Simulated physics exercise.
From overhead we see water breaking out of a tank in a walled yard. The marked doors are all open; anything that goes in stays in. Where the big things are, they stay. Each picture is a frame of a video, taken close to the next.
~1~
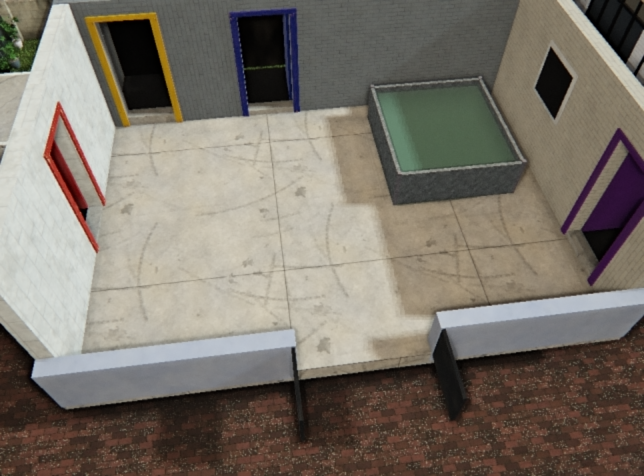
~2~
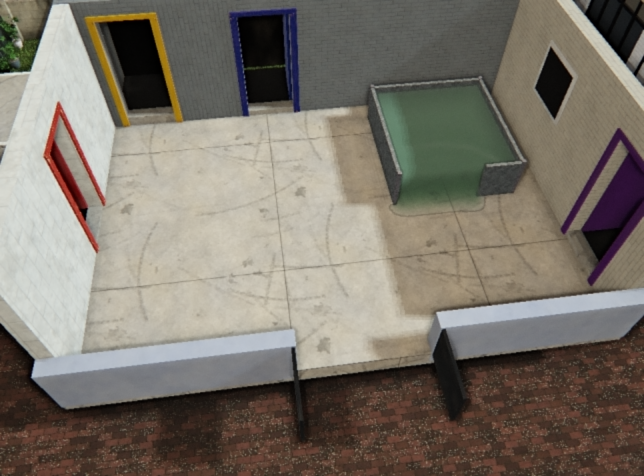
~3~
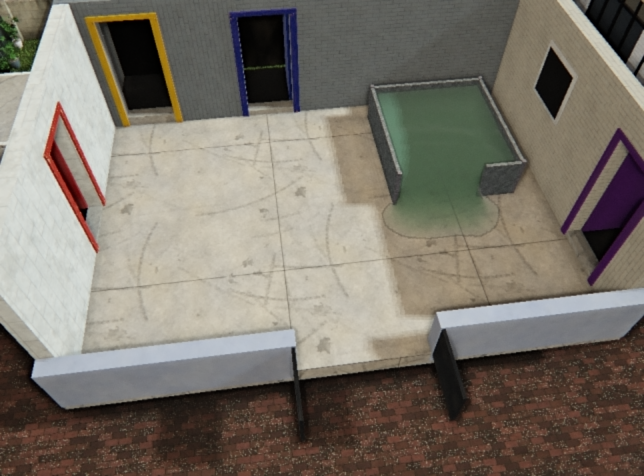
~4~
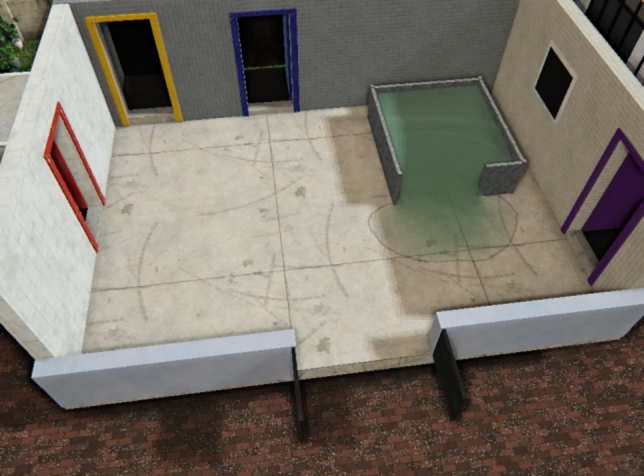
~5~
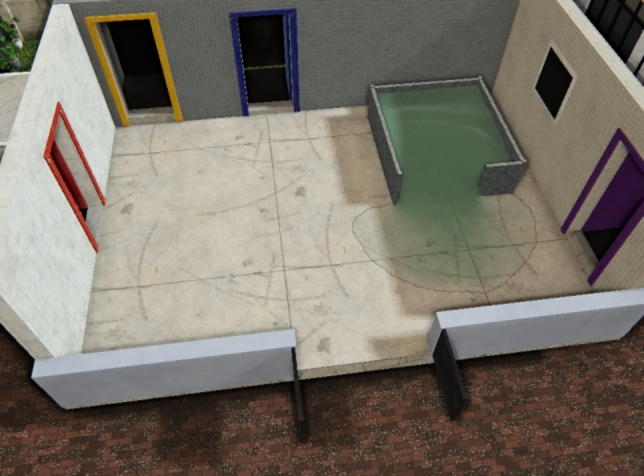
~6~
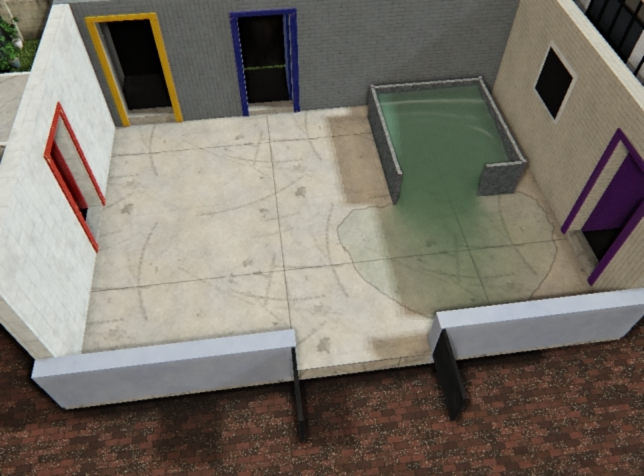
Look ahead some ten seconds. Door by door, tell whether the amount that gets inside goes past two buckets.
Outcome: Blue door: Two buckets or fewer, yellow door: Two buckets or fewer, purple door: Over two buckets, red door: Two buckets or fewer.
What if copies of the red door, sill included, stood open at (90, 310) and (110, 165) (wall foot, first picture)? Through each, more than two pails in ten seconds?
Order as asked: Gets beyond it, remains below.
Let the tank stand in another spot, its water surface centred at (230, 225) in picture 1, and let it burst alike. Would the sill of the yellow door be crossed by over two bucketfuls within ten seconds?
Well, the way I see it, the yellow door breaks past the limit.
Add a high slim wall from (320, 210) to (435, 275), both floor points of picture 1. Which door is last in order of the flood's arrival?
I say the red door.
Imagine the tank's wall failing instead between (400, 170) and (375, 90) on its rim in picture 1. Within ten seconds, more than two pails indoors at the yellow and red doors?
The yellow door tops the limit, while the red door tops the limit.
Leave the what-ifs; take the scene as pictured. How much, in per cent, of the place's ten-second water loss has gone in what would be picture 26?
About 50 %.
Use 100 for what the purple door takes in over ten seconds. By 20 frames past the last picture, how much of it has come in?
It works out at roughly 40 percent of the ten-second total.
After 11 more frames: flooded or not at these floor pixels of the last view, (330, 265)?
Looking there, it would be swamped.
A moment on, water covers 25 % of the floor; the blue door not reached, the yellow door not reached, the purple door wet at the sill, nothing in, the red door not reached.
Next, water covers 30 % of the floor; the blue door not reached, the yellow door not reached, the purple door wet at the sill, nothing in, the red door not reached.
Then, water covers 40 % of the floor; the blue door not reached, the yellow door not reached, the purple door over two buckets in, the red door not reached.
Later, water covers 60 % of the floor; the blue door not reached, the yellow door not reached, the purple door over two buckets in, the red door wet at the sill, nothing in.
In the end, water covers 85 % of the floor; the blue door wet at the sill, nothing in, the yellow door wet at the sill, nothing in, the purple door over two buckets in, the red door wet at the sill, nothing in.
